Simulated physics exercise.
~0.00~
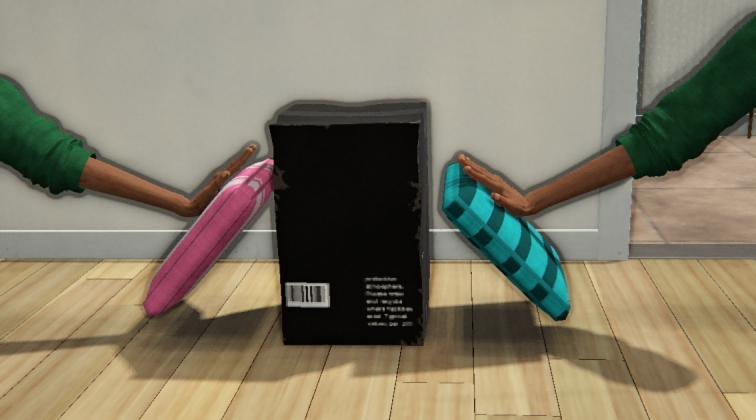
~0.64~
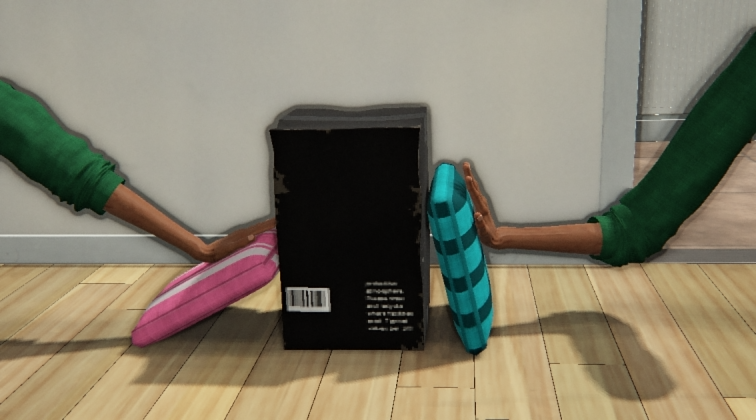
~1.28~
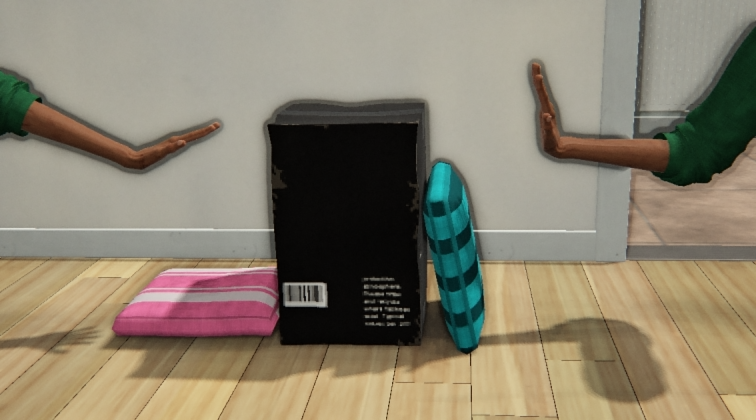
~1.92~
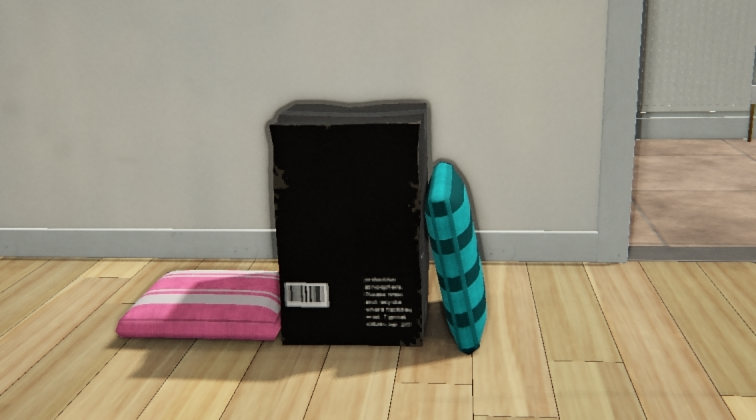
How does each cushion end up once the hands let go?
The pink cushion on the left slips down and lies flat on the floor. The turquoise cushion on the right stays leaning against the black box.
